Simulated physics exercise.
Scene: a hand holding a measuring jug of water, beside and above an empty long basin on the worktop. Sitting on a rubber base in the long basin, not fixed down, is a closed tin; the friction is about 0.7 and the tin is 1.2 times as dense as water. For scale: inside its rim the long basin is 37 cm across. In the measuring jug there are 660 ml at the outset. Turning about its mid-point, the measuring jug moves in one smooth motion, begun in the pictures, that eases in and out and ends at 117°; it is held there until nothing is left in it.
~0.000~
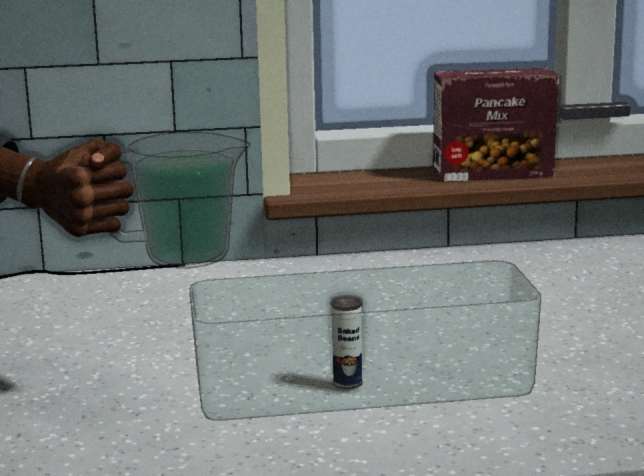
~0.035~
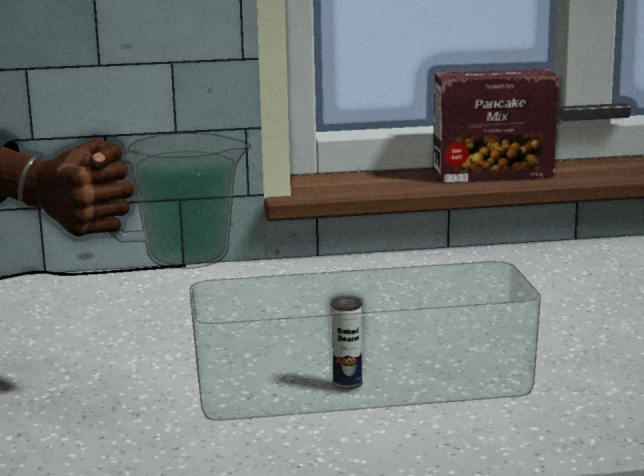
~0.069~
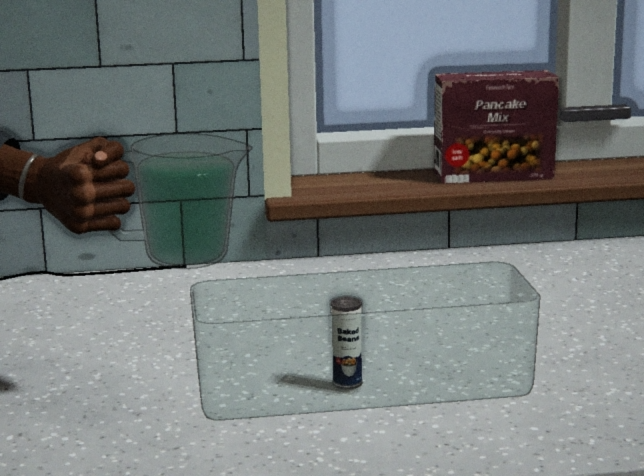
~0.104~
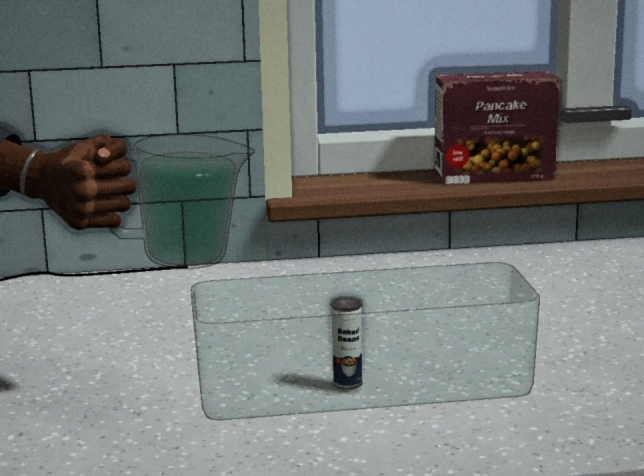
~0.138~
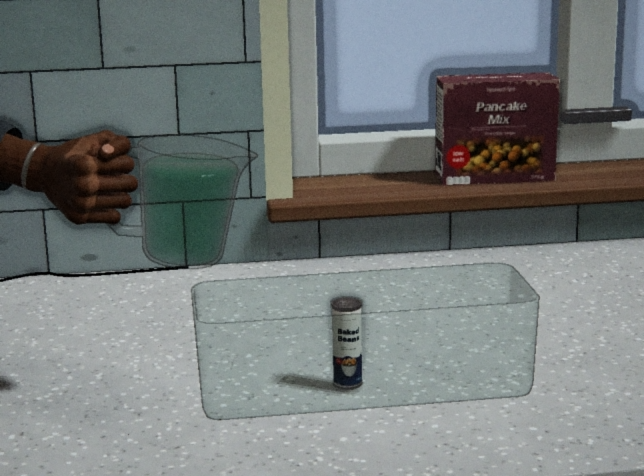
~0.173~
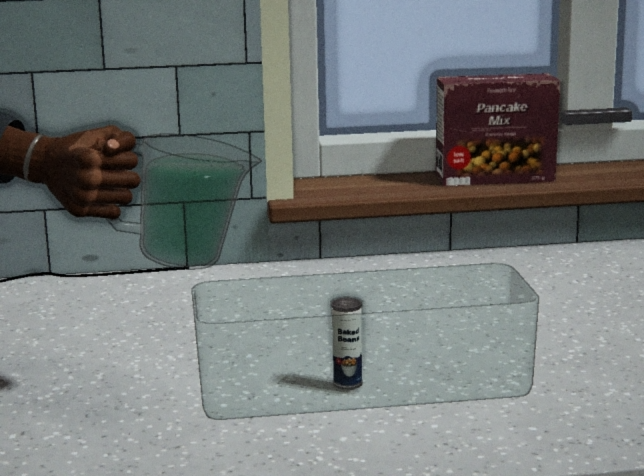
The footage shows a hand holding a clear measuring jug of green liquid beside an empty, transparent long basin with a small tin standing inside; the jug stays upright at first, then tilts slightly to the right.
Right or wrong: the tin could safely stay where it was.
Right, it remains upright.
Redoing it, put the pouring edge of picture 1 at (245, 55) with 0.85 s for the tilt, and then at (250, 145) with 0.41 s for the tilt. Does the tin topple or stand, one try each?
The tin overturns the first time and stays vertical the second time.
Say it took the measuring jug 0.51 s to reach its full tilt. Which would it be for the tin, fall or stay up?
In that case the tin overturns.
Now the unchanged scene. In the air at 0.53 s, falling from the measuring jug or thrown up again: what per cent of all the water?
At that moment, about 20 percent.
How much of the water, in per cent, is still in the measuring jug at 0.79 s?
What remains is about 10 percent of it all.
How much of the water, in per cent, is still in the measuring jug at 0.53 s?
I'd put it near 70 percent.
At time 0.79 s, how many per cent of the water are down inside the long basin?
Around 78 in a hundred.
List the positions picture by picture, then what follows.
In the first frame, tilt 0°; pouring edge (250, 143); surface from (134, 163) to (234, 159); the long basin's rim runs from (192, 304) to (526, 281); the tin's top is at (346, 306).
In the second frame, tilt 0°; pouring edge (251, 144); surface from (135, 164) to (234, 160).
In the third frame, tilt 2°; pouring edge (252, 146); surface from (136, 163) to (235, 161).
In the fourth frame, tilt 4°; pouring edge (255, 150); surface from (139, 163) to (237, 161).
In the fifth frame, tilt 7°; pouring edge (258, 154); surface from (142, 163) to (240, 163).
In the sixth frame, tilt 12°; pouring edge (262, 159); surface from (145, 164) to (244, 164).
By 0.53 s the tilt is 80° and 69 per cent is still to pour; the tin stands where it began.
By 0.79 s the tilt is 115° and 10 per cent is still to pour; the tin stands 1 cm from where it began.
By 1.06 s the tilt is 117° and 0 per cent is still to pour; the tin stands 1 cm from where it began.
By 1.35 s the tilt is 117° and 0 per cent is still to pour; the tin stands 1 cm from where it began.
At rest the tin stands 1 cm from where it began.
